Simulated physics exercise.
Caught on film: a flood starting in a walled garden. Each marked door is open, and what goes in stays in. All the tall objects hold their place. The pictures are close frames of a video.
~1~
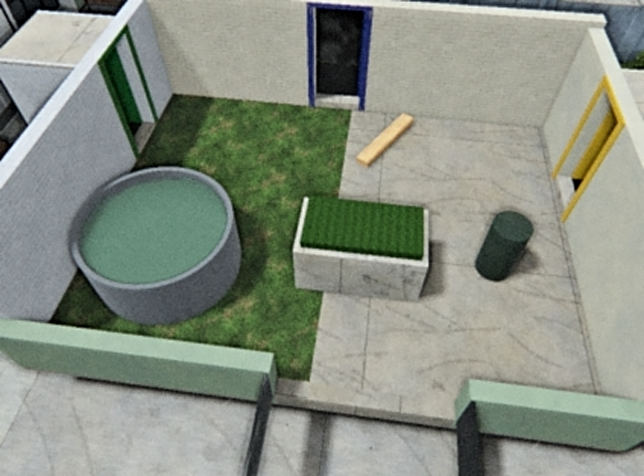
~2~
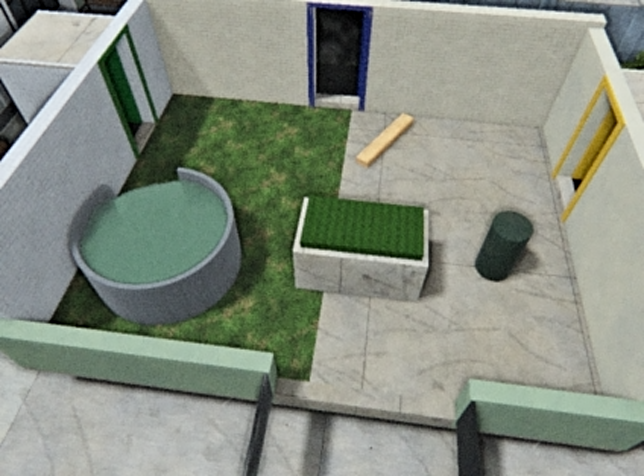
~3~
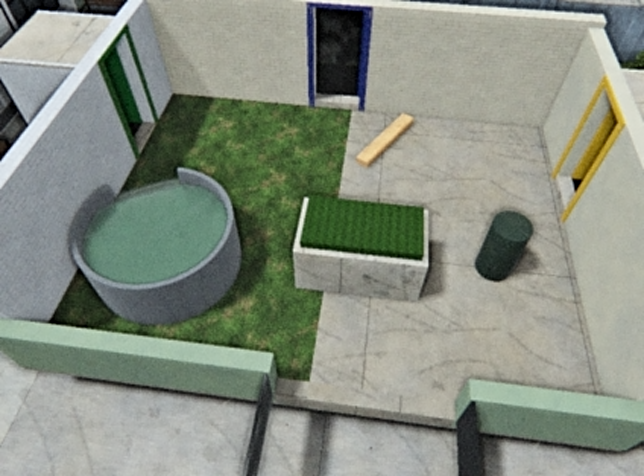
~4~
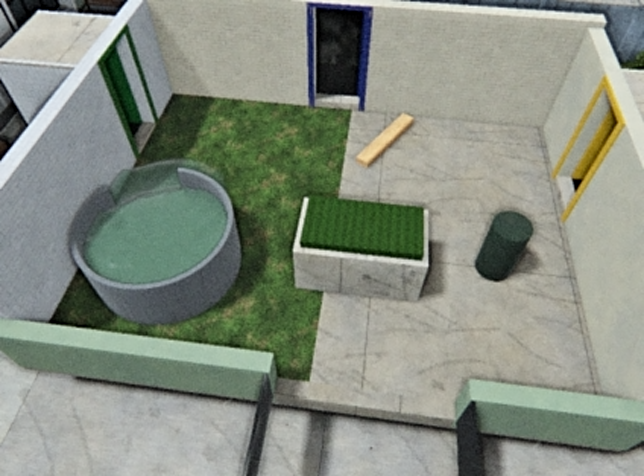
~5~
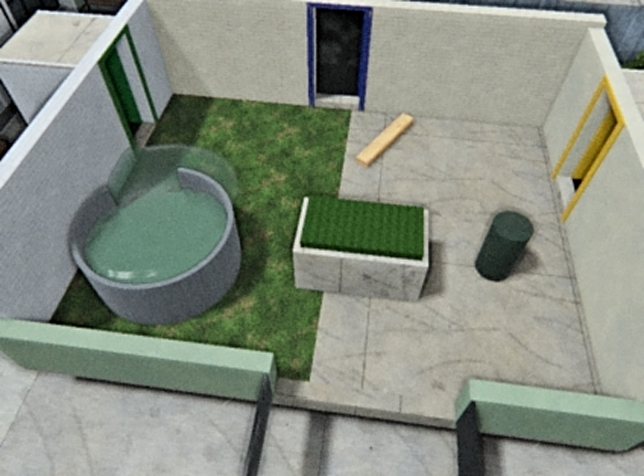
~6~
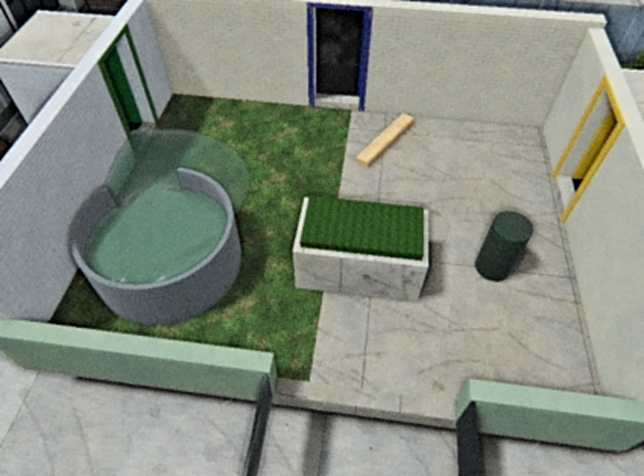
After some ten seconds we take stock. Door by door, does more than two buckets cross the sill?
One by one: The yellow door admits no more than that; the blue door admits no more than that; the green door lets in a lot.
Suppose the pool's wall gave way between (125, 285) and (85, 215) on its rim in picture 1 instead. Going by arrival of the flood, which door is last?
Last comes the blue-painted one.
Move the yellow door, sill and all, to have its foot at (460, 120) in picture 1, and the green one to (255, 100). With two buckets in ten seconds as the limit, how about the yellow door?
My reading: Yellow takes less.
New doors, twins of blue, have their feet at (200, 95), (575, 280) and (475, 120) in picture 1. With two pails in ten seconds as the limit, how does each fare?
In turn: Lets more in, lets less in, is under.
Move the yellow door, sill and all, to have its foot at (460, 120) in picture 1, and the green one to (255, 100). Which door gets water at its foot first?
I say the green one.
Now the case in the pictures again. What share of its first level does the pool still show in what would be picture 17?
I make it 44 per cent.
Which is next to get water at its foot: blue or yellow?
That is the one in blue.
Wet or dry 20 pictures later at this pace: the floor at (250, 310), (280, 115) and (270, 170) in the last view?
One after the other: Clear, under water, wet.
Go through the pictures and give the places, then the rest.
In the first frame, the round tank at (155, 226) is whole and still.
In the second frame, water pours out on the round tank's far side and has run to a hidden place.
In the third frame, water pours out on the round tank's far side and has run to a hidden place.
In the fourth frame, the front is at (190, 162), out from the gap on the round tank's far side.
In the fifth frame, water pours out on the round tank's far side and has run to (144, 148).
In the sixth frame, water pours out on the round tank's far side and has run to (154, 129).
A moment on, water covers 20 % of the floor; the yellow door not reached, the blue door not reached, the green door over two buckets in.
Next, water covers 25 % of the floor; the yellow door not reached, the blue door wet at the sill, nothing in, the green door far over two buckets in.
Then, water covers 40 % of the floor; the yellow door not reached, the blue door wet at the sill, nothing in, the green door far over two buckets in.
Later, water covers 75 % of the floor; the yellow door wet at the sill, nothing in, the blue door under two buckets in, the green door far over two buckets in.
In the end, water covers 95 % of the floor; the yellow door wet at the sill, nothing in, the blue door under two buckets in, the green door far over two buckets in.
